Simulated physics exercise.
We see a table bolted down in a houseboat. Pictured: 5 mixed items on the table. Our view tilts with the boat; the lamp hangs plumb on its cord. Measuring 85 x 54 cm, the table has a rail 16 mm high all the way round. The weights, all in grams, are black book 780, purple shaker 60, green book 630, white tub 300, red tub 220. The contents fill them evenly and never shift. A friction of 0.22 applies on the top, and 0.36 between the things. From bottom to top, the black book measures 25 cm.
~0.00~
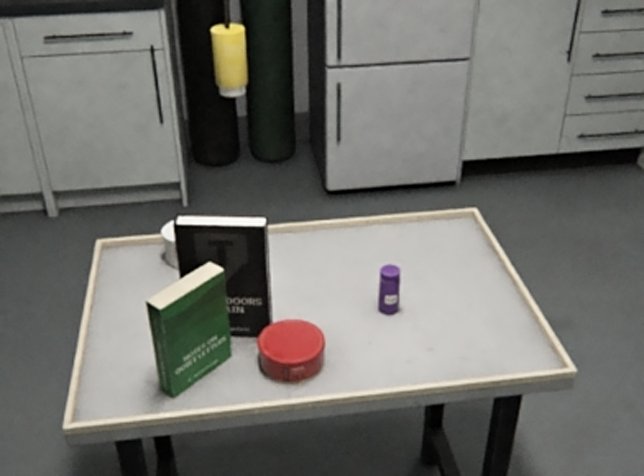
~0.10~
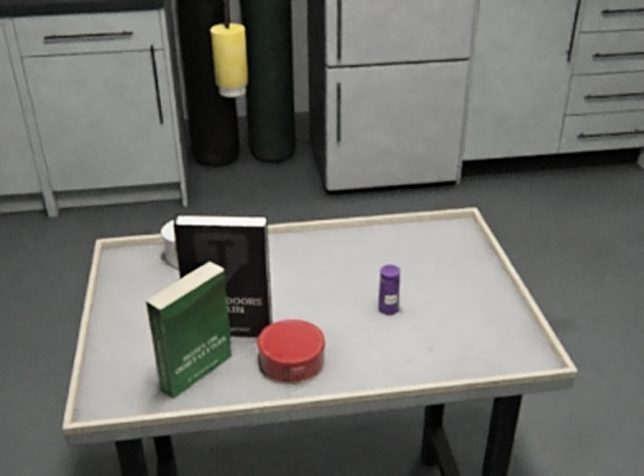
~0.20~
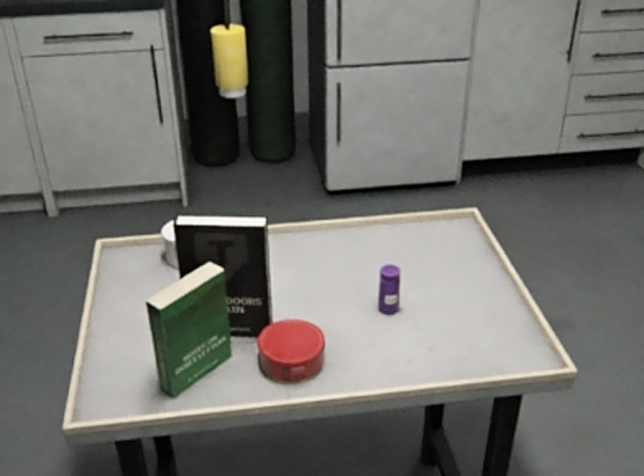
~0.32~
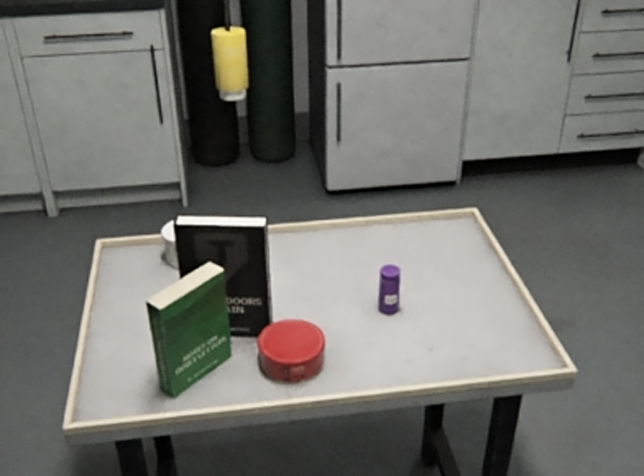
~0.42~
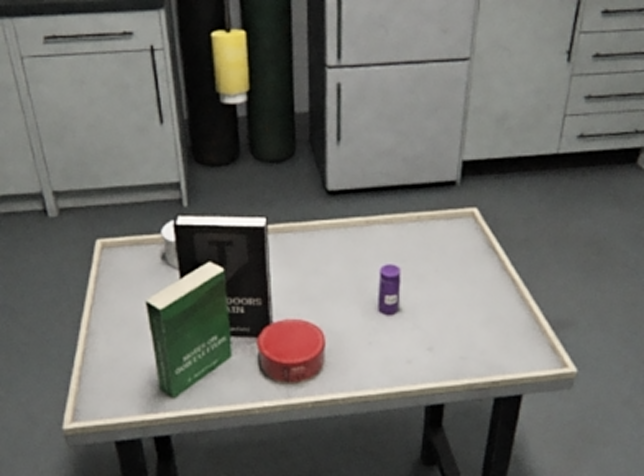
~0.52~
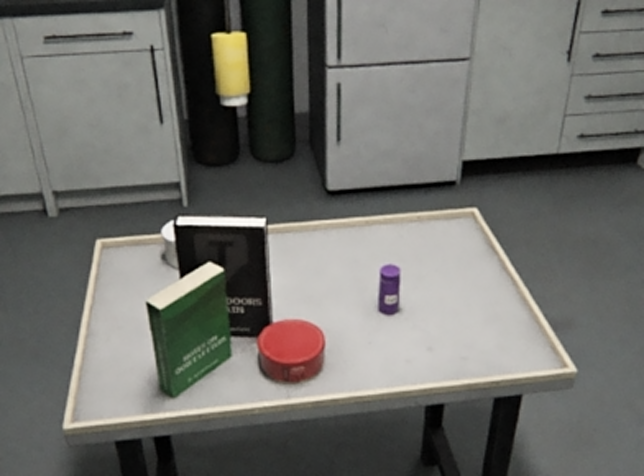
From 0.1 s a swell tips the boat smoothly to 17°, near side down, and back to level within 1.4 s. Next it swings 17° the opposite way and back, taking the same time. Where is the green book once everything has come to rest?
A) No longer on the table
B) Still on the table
Option A: No longer on the table.
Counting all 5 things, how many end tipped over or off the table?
Count: 2.
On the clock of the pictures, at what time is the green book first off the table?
That first happens close to 1.0 seconds.
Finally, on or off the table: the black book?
Black book: Goes out of bounds.
After 1.12 s, heel 10°, near side down; green book now off the table; black book 72° off its base; purple shaker moved 8 cm.
After 1.52 s, boat level; black book now off the table; purple shaker moved 11 cm; white tub moved 11 cm.
In the end (3.4 s), off the table, black book and green book; not toppled but over 5 cm from the start, red tub; the other 2 under 5 cm from the start.
